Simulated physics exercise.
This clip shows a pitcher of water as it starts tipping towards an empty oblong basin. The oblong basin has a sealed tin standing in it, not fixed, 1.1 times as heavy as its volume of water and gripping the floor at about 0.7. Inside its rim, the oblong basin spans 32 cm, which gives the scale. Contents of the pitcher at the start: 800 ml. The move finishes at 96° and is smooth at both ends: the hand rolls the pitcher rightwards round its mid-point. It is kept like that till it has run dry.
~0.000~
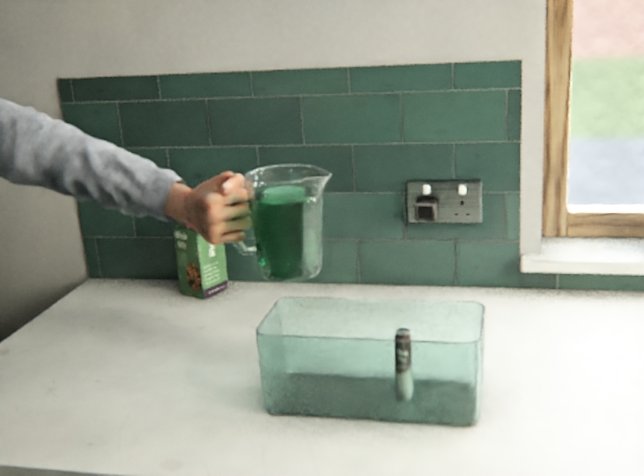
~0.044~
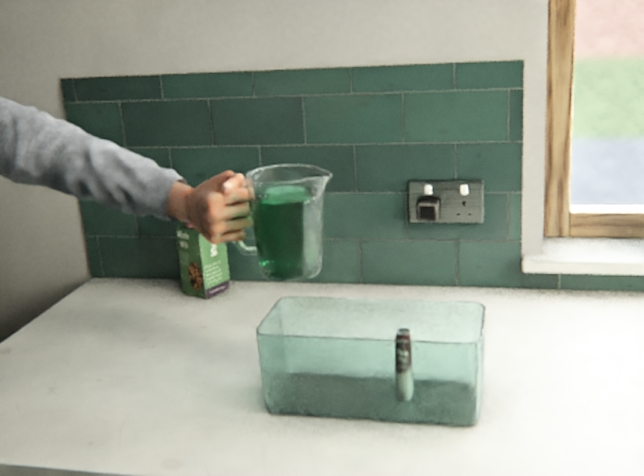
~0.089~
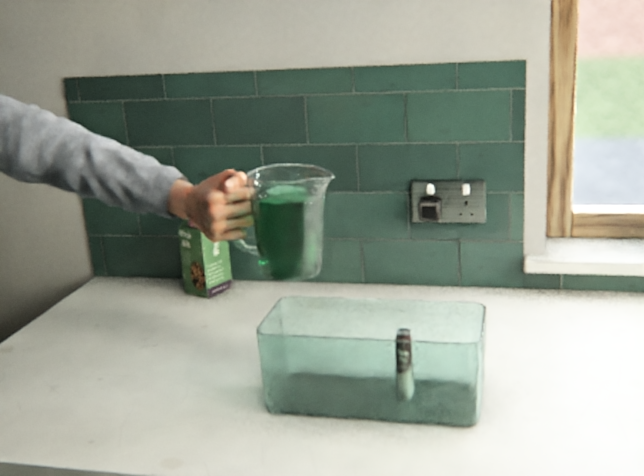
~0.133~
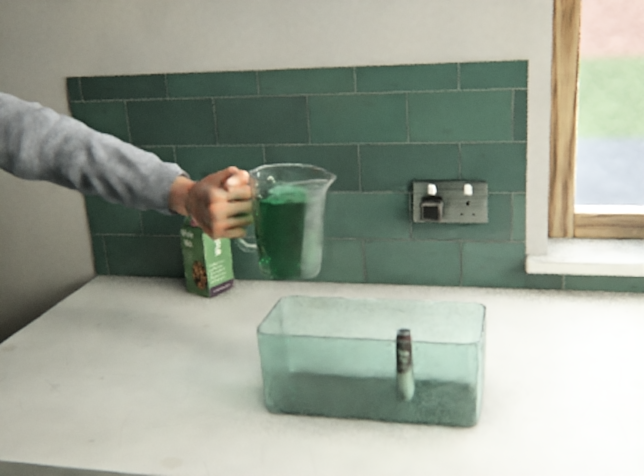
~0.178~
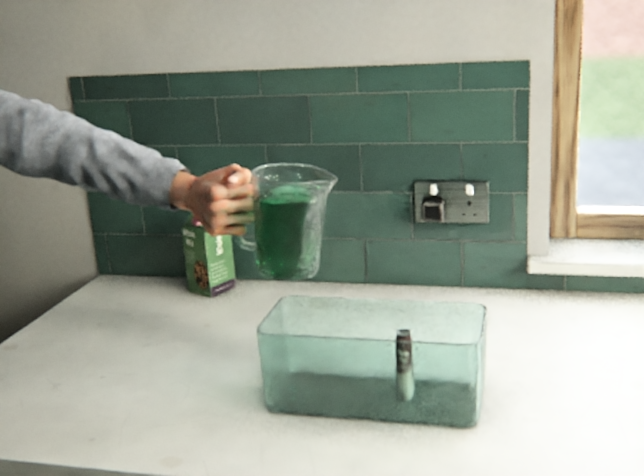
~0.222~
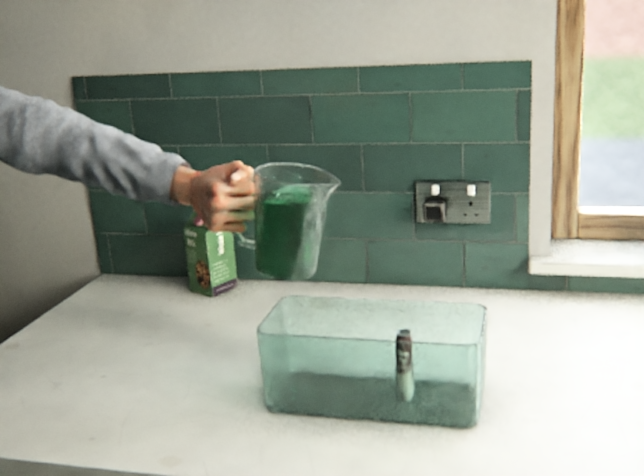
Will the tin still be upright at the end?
I expect it will tip over.
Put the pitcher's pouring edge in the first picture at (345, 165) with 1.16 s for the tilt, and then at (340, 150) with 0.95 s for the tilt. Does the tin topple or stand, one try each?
Try 1: Still standing; try 2: Still standing.
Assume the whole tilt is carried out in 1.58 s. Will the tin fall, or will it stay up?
Then it tips over.
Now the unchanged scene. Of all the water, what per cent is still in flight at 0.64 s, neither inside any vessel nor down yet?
Near 8 per cent at that moment.
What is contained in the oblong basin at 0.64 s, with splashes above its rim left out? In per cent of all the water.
Roughly 0 percent of it.
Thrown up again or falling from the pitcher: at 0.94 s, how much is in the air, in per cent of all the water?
Close to 20 in every hundred parts.
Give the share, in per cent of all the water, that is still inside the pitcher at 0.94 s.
About 50 percent.
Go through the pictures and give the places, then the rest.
In the first frame, it leans 0°; its right rim is at (331, 174); the water meets the walls at (253, 193) and (320, 193); the oblong basin's rim runs from (267, 316) to (483, 323); the tin's top is at (403, 334).
In the second frame, it leans 0°; its right rim is at (331, 175); the water meets the walls at (254, 193) and (321, 194).
In the third frame, it leans 2°; its right rim is at (333, 176); the water meets the walls at (255, 192) and (322, 194).
In the fourth frame, it leans 3°; its right rim is at (335, 177); the water meets the walls at (257, 193) and (323, 194).
In the fifth frame, it leans 6°; its right rim is at (337, 180); the water meets the walls at (259, 193) and (325, 195).
In the sixth frame, it leans 9°; its right rim is at (340, 183); the water meets the walls at (260, 193) and (327, 195).
Then, 0.64 s in, the tilt is 59° and 92 per cent is still to pour; the tin stands where it began.
Then, 0.94 s in, the tilt is 91° and 51 per cent is still to pour; the tin stands where it began.
Then, 1.26 s in, the tilt is 96° and 11 per cent is still to pour; the tin lies on its side.
Then, 1.61 s in, the tilt is 96° and 1 per cent is still to pour; the tin lies on its side.
Finally, the tin lies on its side.
